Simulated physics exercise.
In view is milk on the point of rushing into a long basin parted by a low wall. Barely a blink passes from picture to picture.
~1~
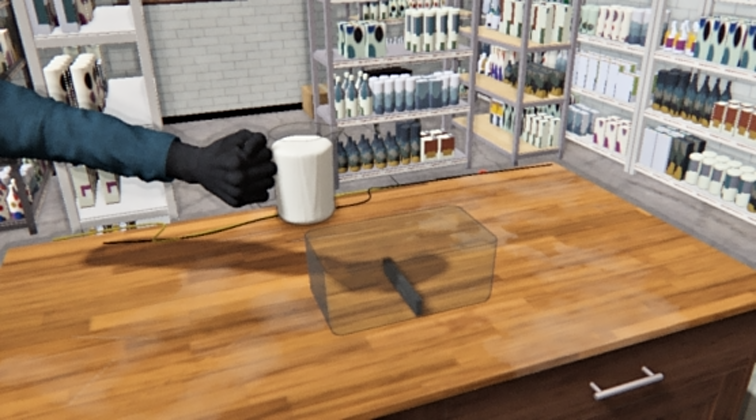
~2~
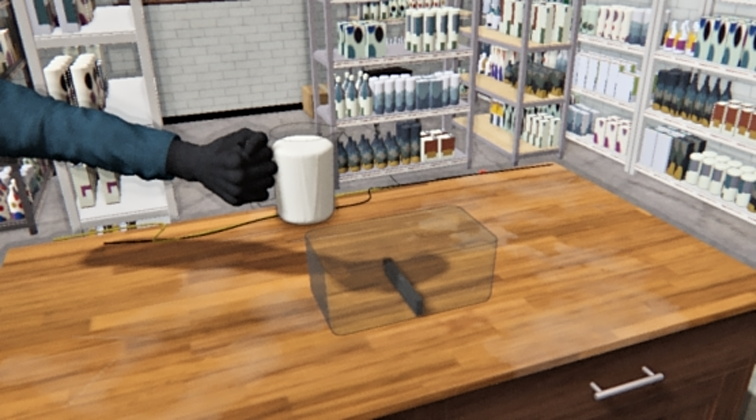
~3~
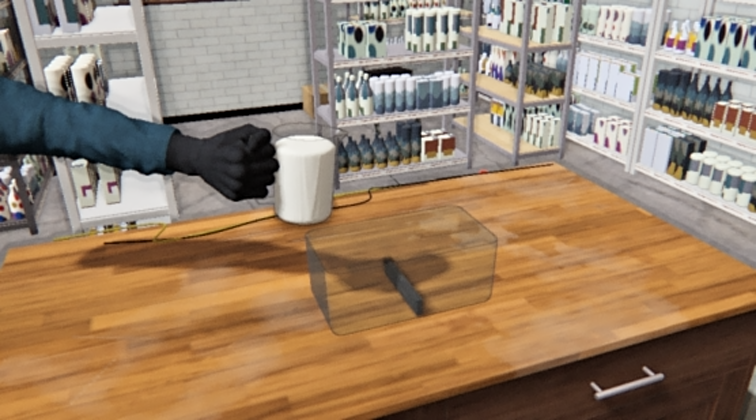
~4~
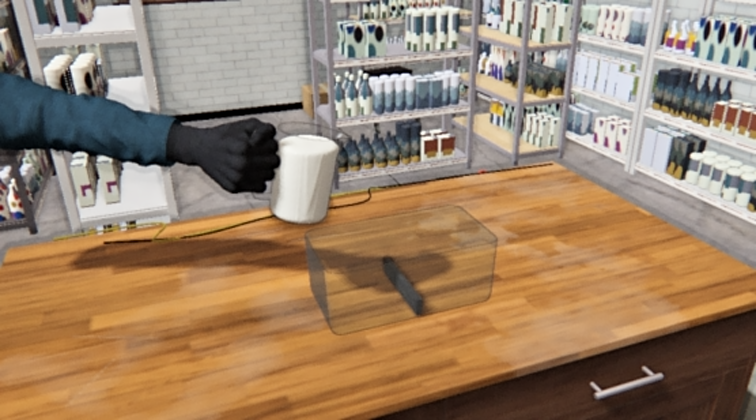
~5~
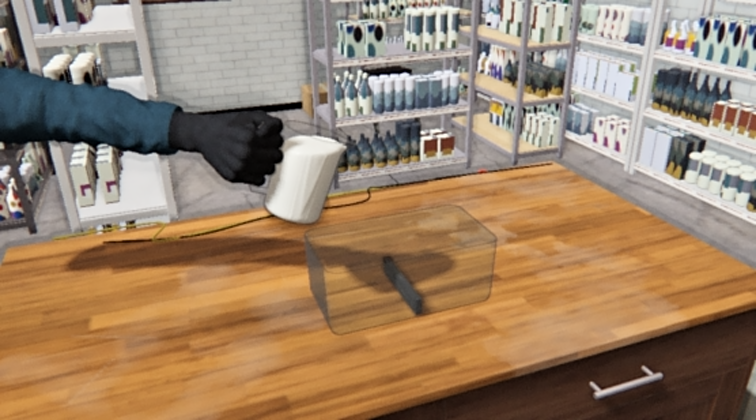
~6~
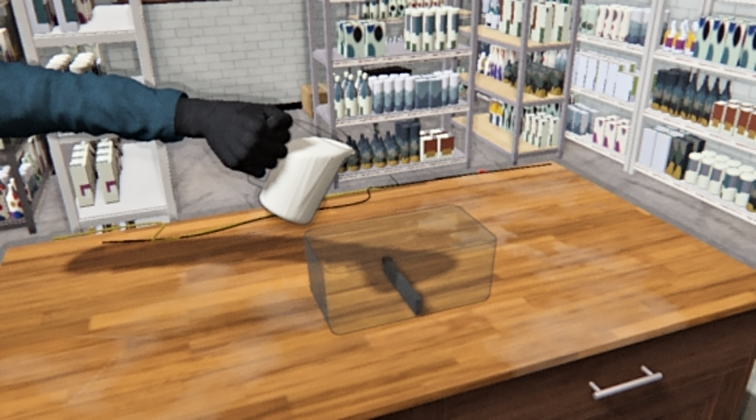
A black-gloved hand tilting a white container of milk gradually rightward beside a clear, low-walled basin on a wooden counter.
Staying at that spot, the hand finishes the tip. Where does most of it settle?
The section to the left gets the largest share.
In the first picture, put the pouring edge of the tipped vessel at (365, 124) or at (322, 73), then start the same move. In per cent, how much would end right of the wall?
First about 80, then 20 per cent.
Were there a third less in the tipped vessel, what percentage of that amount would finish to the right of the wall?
About 10 percent.
A moment on, the tilt is 89° and 70 per cent is still to pour, 6 is left of the wall and 4 right of it.
Next, the tilt is 101° and 27 per cent is still to pour, 42 is left of the wall and 13 right of it.
Then the tilt is 101° and 7 per cent is still to pour, 62 is left of the wall and 23 right of it.
Later the tilt is 101° and 1 per cent is still to pour, 70 is left of the wall and 25 right of it.
In the end 68 per cent lies left of the wall, 29 right of it and 3 outside.
